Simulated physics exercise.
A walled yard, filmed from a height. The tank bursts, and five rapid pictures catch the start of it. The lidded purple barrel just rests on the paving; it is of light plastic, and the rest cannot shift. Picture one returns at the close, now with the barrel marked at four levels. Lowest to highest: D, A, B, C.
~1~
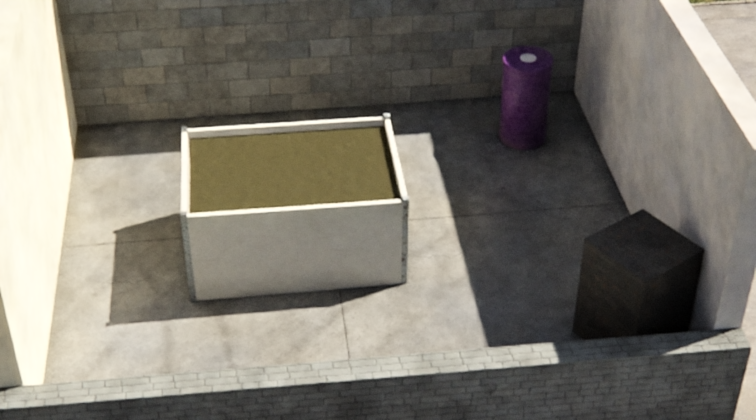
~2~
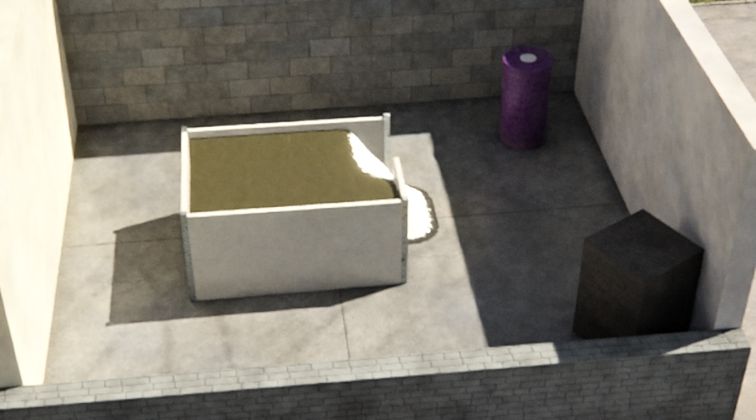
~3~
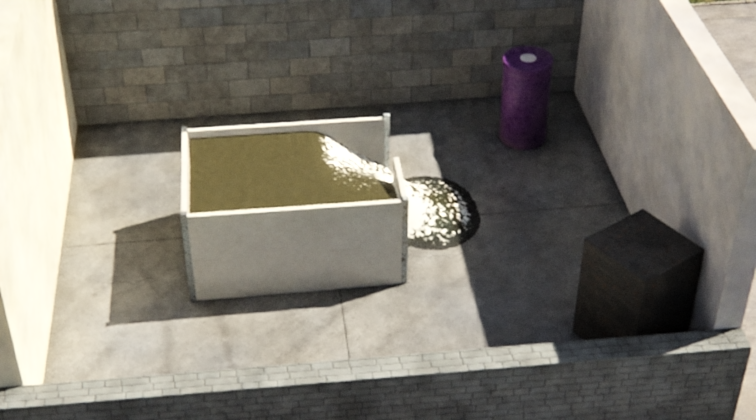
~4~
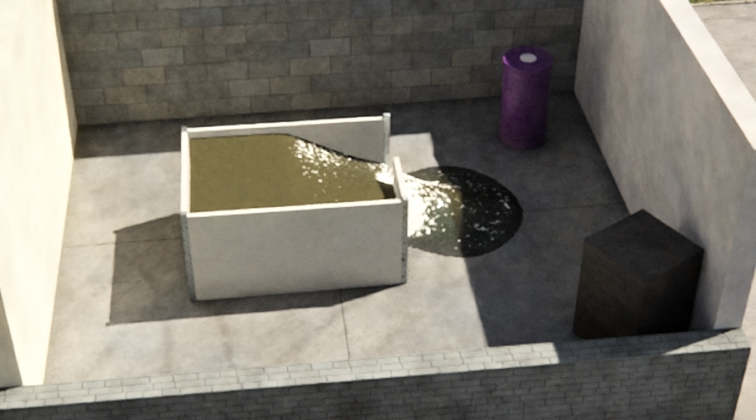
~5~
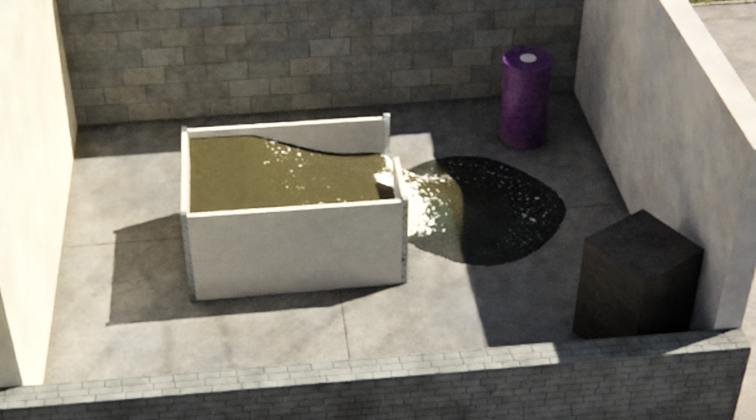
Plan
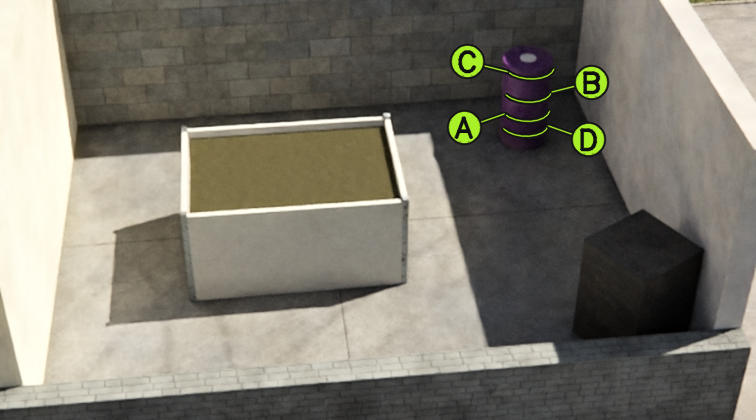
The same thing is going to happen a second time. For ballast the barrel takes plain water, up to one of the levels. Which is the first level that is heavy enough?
The answer is mark A.
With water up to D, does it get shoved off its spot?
Yes, it does.
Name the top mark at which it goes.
D.
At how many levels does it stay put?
Three of the four.
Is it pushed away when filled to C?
No, that is safe.
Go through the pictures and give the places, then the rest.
In the first frame, lid of the purple barrel at (529, 58); tank full, its middle at (291, 171).
In the second frame, 1 % of the ground wet, in view closest to the barrel at (420, 196).
In the third frame, 3 % of the ground wet, in view closest to the barrel at (457, 191).
In the fourth frame, 6 % of the ground wet, in view closest to the barrel at (464, 171).
In the fifth frame, lid of the purple barrel at (529, 58); 10 % of the ground wet, in view closest to the barrel at (507, 168).
On the marked copy, A at (530, 121); B at (532, 102); C at (534, 78); D at (529, 136); from the bottom up D, A, B, C.
With A, it does not move.
With B, it does not move.
With C, it does not move.
With D, it is pushed about 3 times its own width away.
